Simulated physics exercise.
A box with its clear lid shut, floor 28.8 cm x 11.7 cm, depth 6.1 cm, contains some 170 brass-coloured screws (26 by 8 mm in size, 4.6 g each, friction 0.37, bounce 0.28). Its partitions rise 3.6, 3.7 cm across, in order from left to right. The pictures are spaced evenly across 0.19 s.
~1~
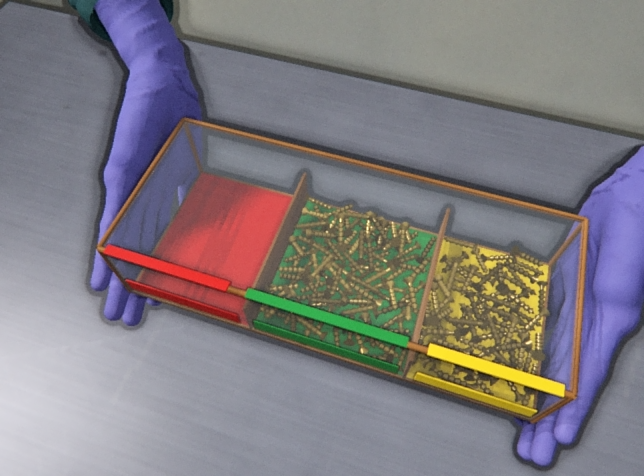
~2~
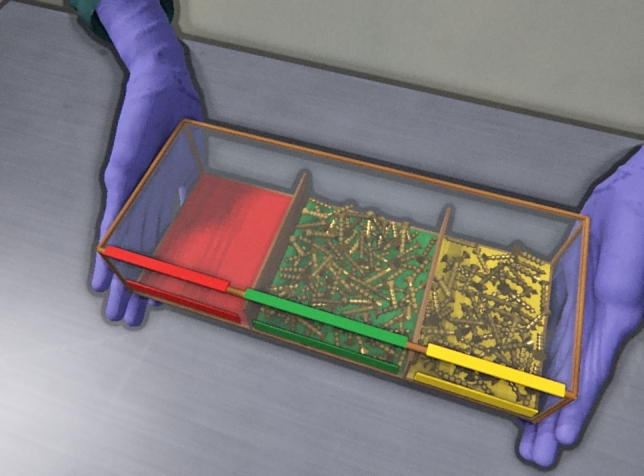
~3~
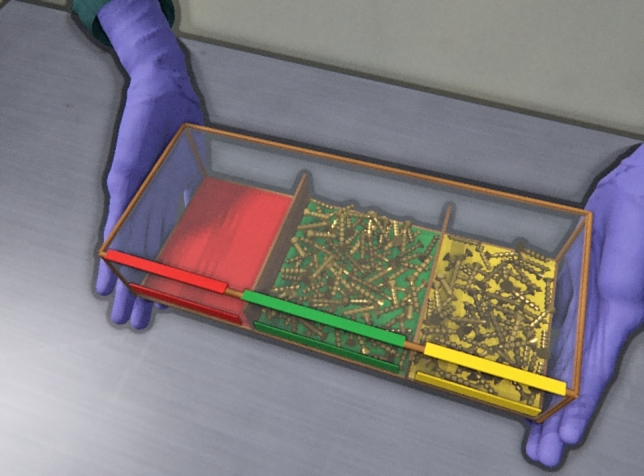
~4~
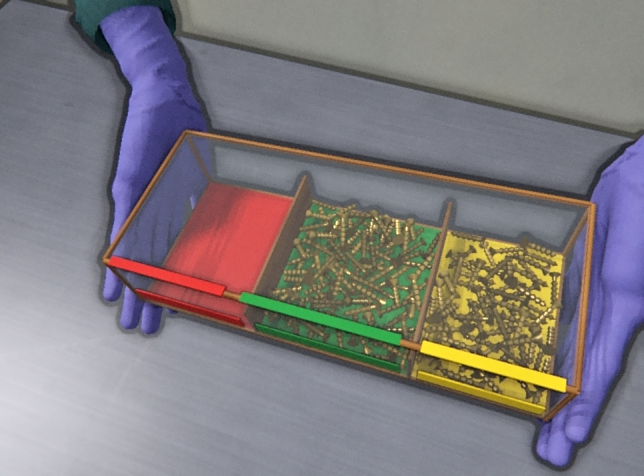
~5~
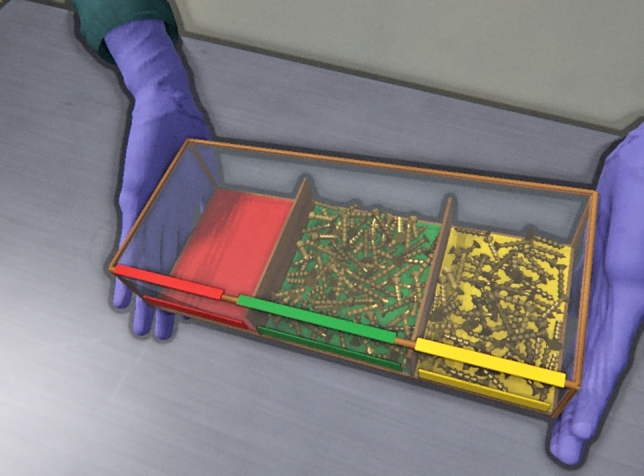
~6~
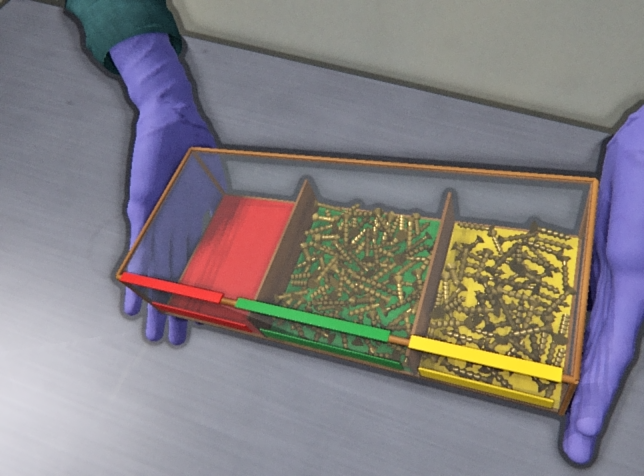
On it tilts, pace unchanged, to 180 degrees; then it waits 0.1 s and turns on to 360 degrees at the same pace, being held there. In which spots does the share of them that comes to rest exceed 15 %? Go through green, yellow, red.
Green compartment: Does not; yellow compartment: Exceeds it; red compartment: Does not.
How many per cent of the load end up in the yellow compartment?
Result, approx.: 95 in a hundred.
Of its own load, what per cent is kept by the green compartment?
About 10 per cent.
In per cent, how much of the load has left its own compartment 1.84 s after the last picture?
About 95 per cent.
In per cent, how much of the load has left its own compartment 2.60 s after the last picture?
Near 55 in a hundred.
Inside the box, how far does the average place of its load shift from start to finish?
About 7.0 centimetres.
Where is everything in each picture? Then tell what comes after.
Box at (316, 320); tilt 0 degrees; green 60 %, yellow 40 %, in the first picture.
Box at (315, 320); tilt 1 degrees, in the second picture.
Box at (313, 320); tilt 3 degrees, in the third picture.
Box at (310, 321); tilt 7 degrees; low side left, in the fourth picture.
Box at (307, 321); tilt 11 degrees; low side left, in the fifth picture.
Box at (304, 322); tilt 16 degrees; low side left; green 60 %, yellow 40 %, in the sixth picture.
Then, 1.00 s after the last picture, tilt 134 degrees; green 35 %, yellow 5 %, red 55 %; middle of all pieces near (380, 307).
Then, 1.84 s after the last picture, tilt 152 degrees; green 30 %, red 70 %; middle of all pieces near (464, 254).
Then, 2.60 s after the last picture, tilt 62 degrees; green 5 %, yellow 95 %; middle of all pieces near (406, 336).
Then, 3.33 s after the last picture, tilt 0 degrees; green 5 %, yellow 95 %; middle of all pieces near (506, 299).
In the end, green 5 %, yellow 95 %, red 0 %.
